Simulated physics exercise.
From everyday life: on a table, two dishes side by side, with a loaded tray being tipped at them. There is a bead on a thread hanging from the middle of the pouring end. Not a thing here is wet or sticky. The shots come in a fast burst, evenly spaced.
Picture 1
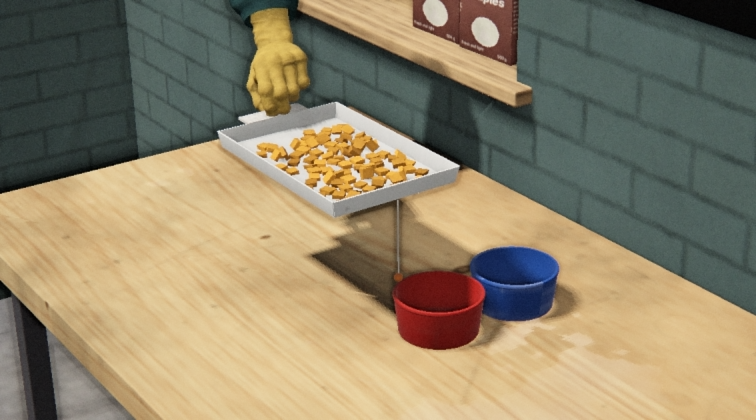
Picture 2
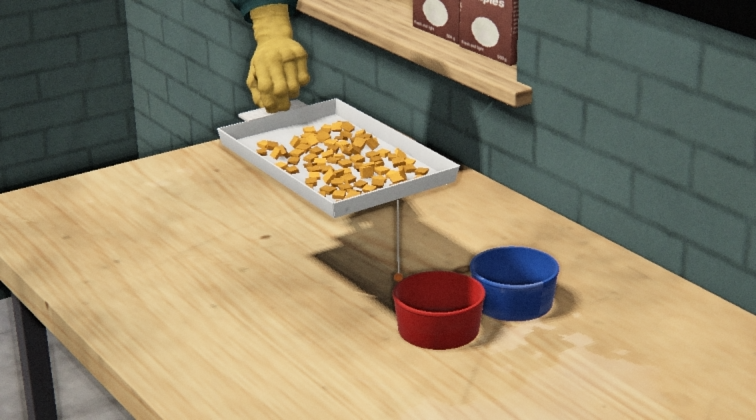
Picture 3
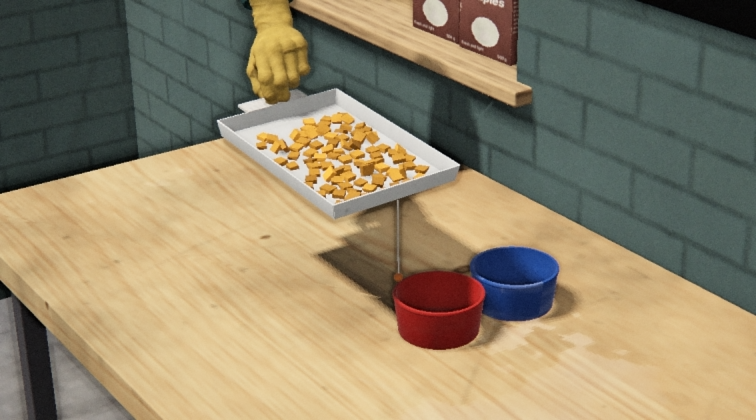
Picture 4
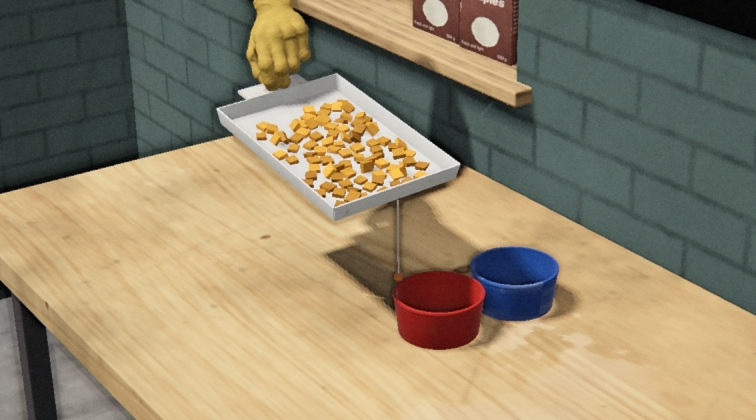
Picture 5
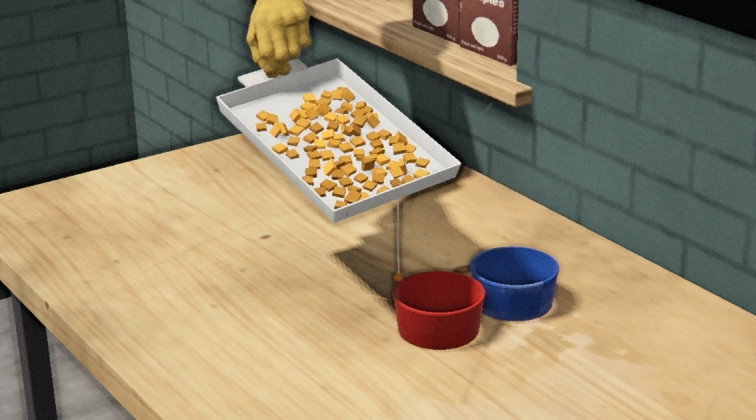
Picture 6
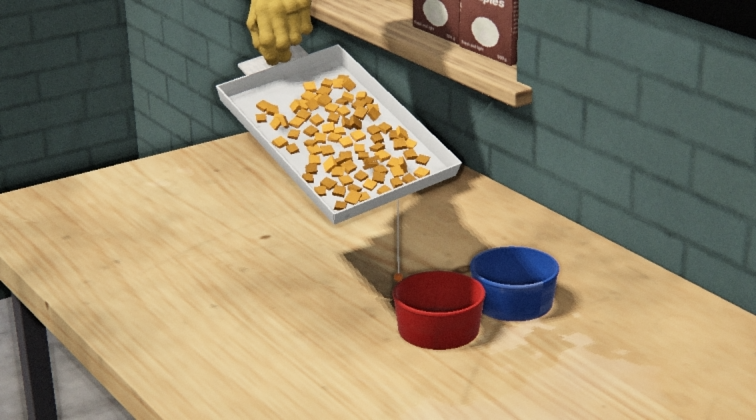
A yellow-gloved hand at the upper left is at the back of a white tray of small orange-brown crackers, seen from above over a pale wooden table by a green brick wall. A red dish and a blue dish sit side by side at the right, near a thin hanging thread. The hand dips slightly, then raises the tray's back edge steadily, the view staying still.
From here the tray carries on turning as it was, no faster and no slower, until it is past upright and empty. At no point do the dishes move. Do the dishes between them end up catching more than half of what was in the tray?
The dishes secure under fifty percent.
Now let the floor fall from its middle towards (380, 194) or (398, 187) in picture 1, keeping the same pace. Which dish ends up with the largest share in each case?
It would be the left-side one to begin with, and after that the left-side one.
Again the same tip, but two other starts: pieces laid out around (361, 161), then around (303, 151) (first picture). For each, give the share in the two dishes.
Shares: 10 % for the first, 0 % for the second.
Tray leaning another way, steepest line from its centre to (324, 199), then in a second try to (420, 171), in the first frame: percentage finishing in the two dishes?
Around 0 percent for the first aim and around 40 percent for the second.
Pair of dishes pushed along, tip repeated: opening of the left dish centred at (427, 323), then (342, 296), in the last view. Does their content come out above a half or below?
For the two tries in order: Not as much as half, not as much as half.
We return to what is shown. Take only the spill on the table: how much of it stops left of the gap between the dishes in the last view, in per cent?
Left share: Some 90 per cent.
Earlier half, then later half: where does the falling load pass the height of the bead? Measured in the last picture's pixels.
At (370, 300) for the first part, then at (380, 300) for the others.
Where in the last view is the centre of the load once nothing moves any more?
About pixel (378, 357).
Soon, tray tipped steeply; all on the tray.
A while on, tray tipped past a quarter turn; most on the tray; a stray few in the left dish; a small part outside both; a small part in the air.
Towards the end, tray tipped past a quarter turn; a small part in the left dish; nearly all outside both.
Finally, tray tipped past a quarter turn; a small part in the left dish; none in the right dish; nearly all outside both.
